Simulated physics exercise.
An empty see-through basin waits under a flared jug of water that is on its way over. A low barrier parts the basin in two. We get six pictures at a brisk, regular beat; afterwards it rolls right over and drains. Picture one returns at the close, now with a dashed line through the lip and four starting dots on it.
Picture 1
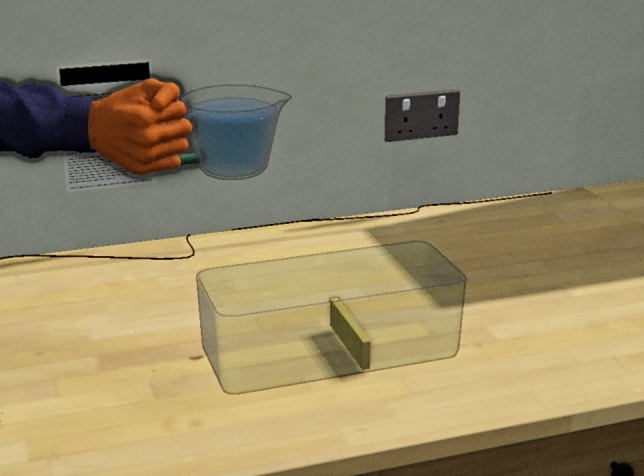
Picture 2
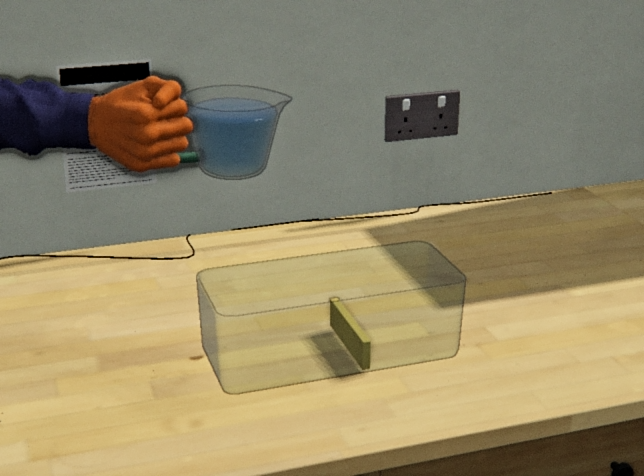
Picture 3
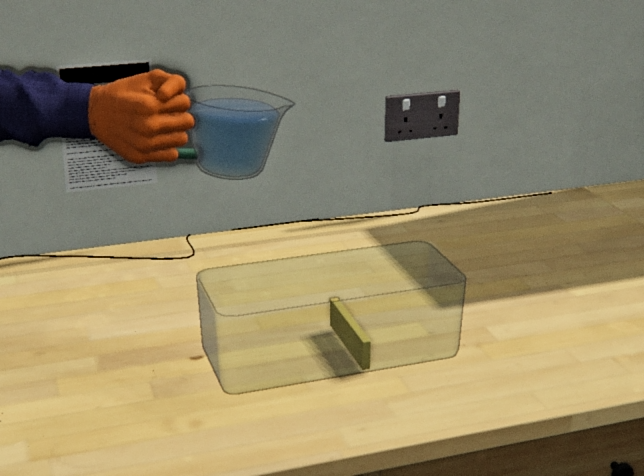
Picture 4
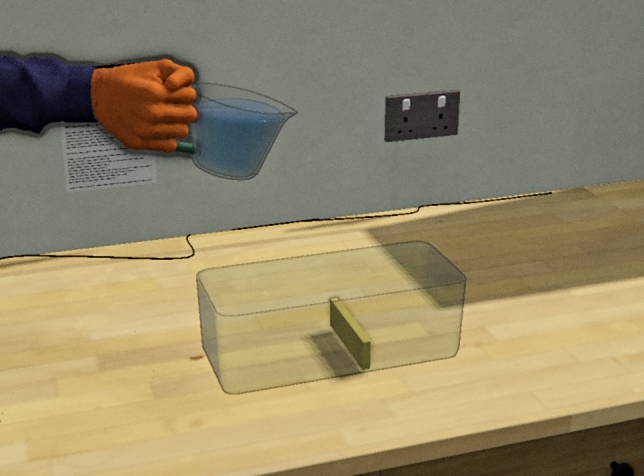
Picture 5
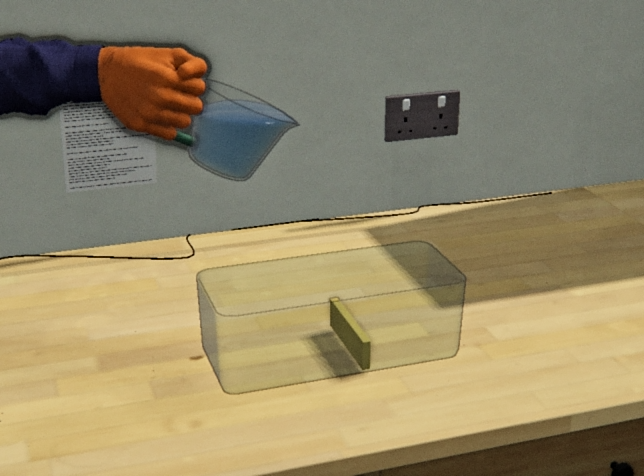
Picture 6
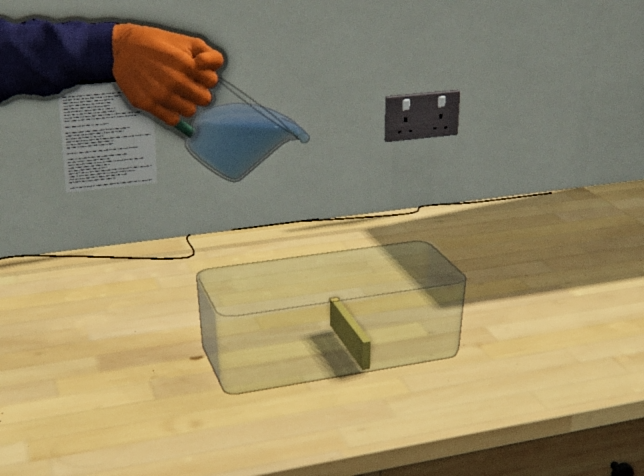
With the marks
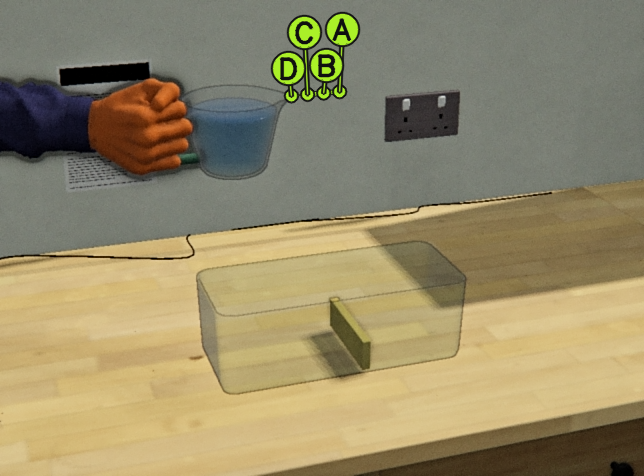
Above a clear basin on a wooden table, a gloved hand tilts a jug of blue water.
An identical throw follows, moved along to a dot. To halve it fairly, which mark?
It is C.
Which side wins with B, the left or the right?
The right side.
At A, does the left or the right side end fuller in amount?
More ends on the right.
On the marked copy, A at (339, 91); B at (323, 93); C at (307, 94); D at (291, 95).
Choosing A, about 19 % ends left of the wall and 75 % right of it; 5 % is lost outside.
Choosing B, about 33 % ends left of the wall and 64 % right of it; 4 % is lost outside.
Choosing C, about 53 % ends left of the wall and 42 % right of it; 5 % is lost outside.
Choosing D, about 67 % ends left of the wall and 24 % right of it; 9 % is lost outside.
